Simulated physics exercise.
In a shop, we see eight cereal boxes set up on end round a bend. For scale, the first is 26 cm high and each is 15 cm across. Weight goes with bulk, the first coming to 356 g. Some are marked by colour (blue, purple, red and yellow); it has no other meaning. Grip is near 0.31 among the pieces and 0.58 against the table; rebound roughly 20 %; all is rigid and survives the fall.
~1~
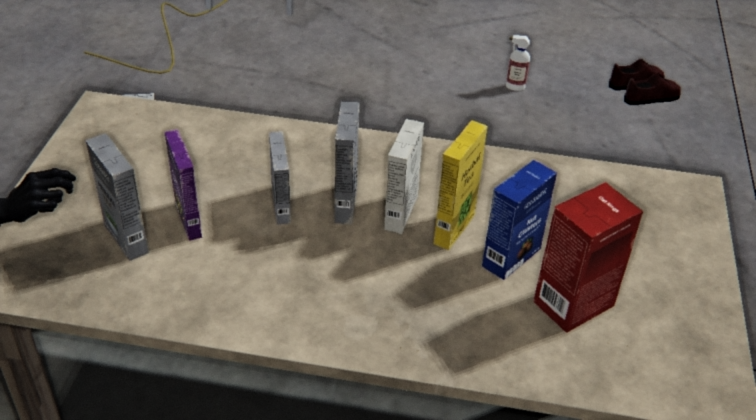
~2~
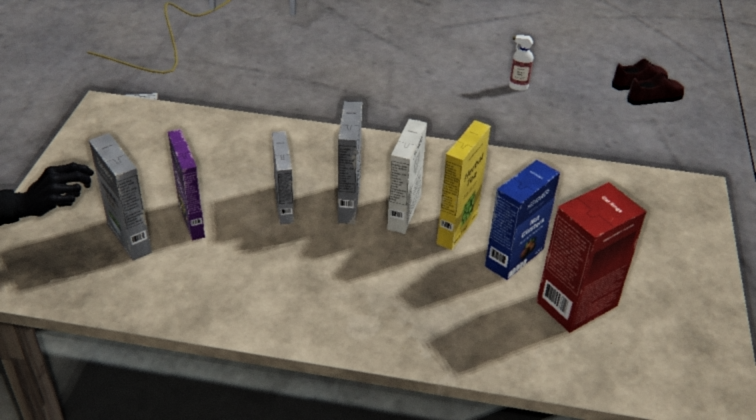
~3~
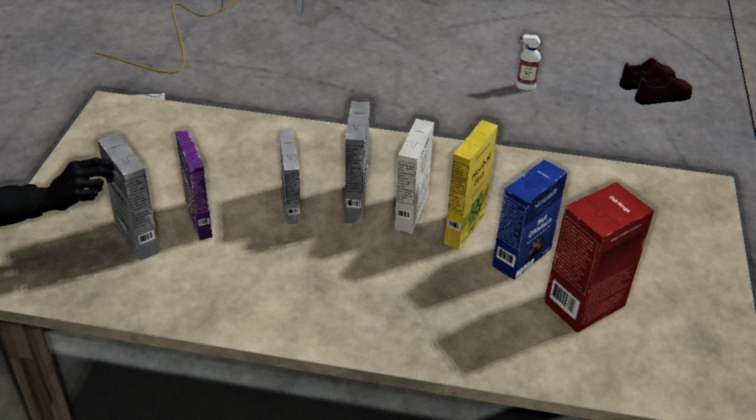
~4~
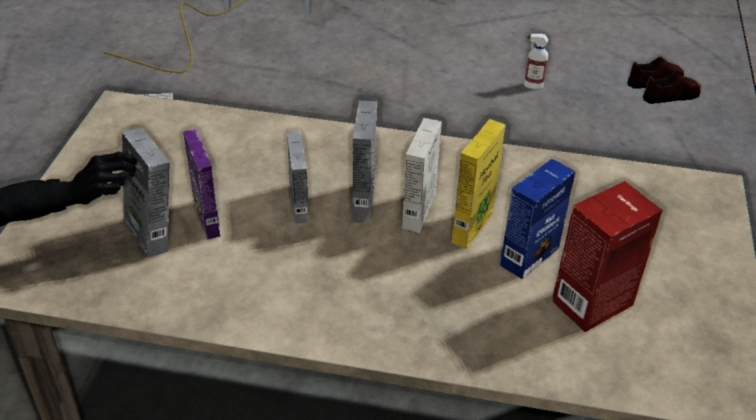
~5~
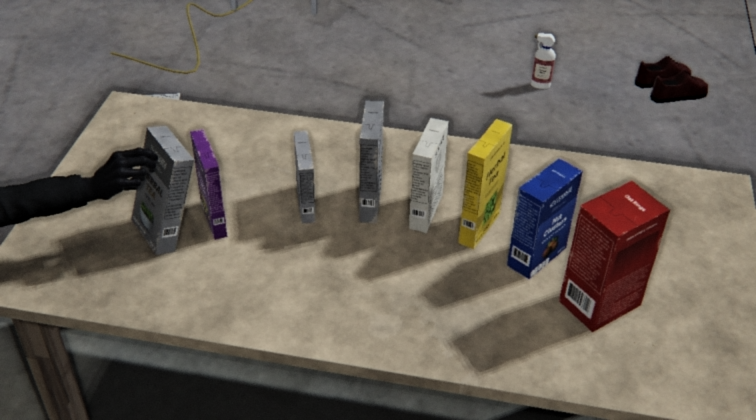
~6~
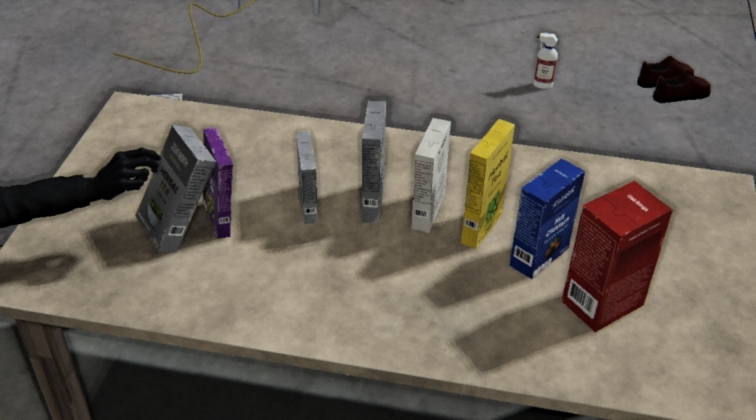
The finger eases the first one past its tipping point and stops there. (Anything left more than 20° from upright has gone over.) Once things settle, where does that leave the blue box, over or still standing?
That box goes over.
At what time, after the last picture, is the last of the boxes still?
At about 1.5 s.
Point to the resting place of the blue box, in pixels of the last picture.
At about (569, 236).
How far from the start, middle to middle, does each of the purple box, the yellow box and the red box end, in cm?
Moved: Purple 20, yellow 10, red 0.
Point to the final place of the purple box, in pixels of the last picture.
Around (263, 202).
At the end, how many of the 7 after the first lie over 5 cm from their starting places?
It is 6.
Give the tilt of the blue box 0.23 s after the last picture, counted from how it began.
Roughly 0°.
Then, 0.23 s on from the sixth picture, 1 of the 7 other boxes over; blue box unmoved; purple box tipped 70°.
Then, 0.77 s on from the sixth picture, 4 of the 7 other boxes over; blue box unmoved; purple box lying flat.
Finally, 6 of the 7 other boxes over; blue box tipped 36°; purple box lying flat; yellow box tipped 44°. One left standing. Seen by the last camera, middles, blue box near (569, 236), purple box near (263, 202).
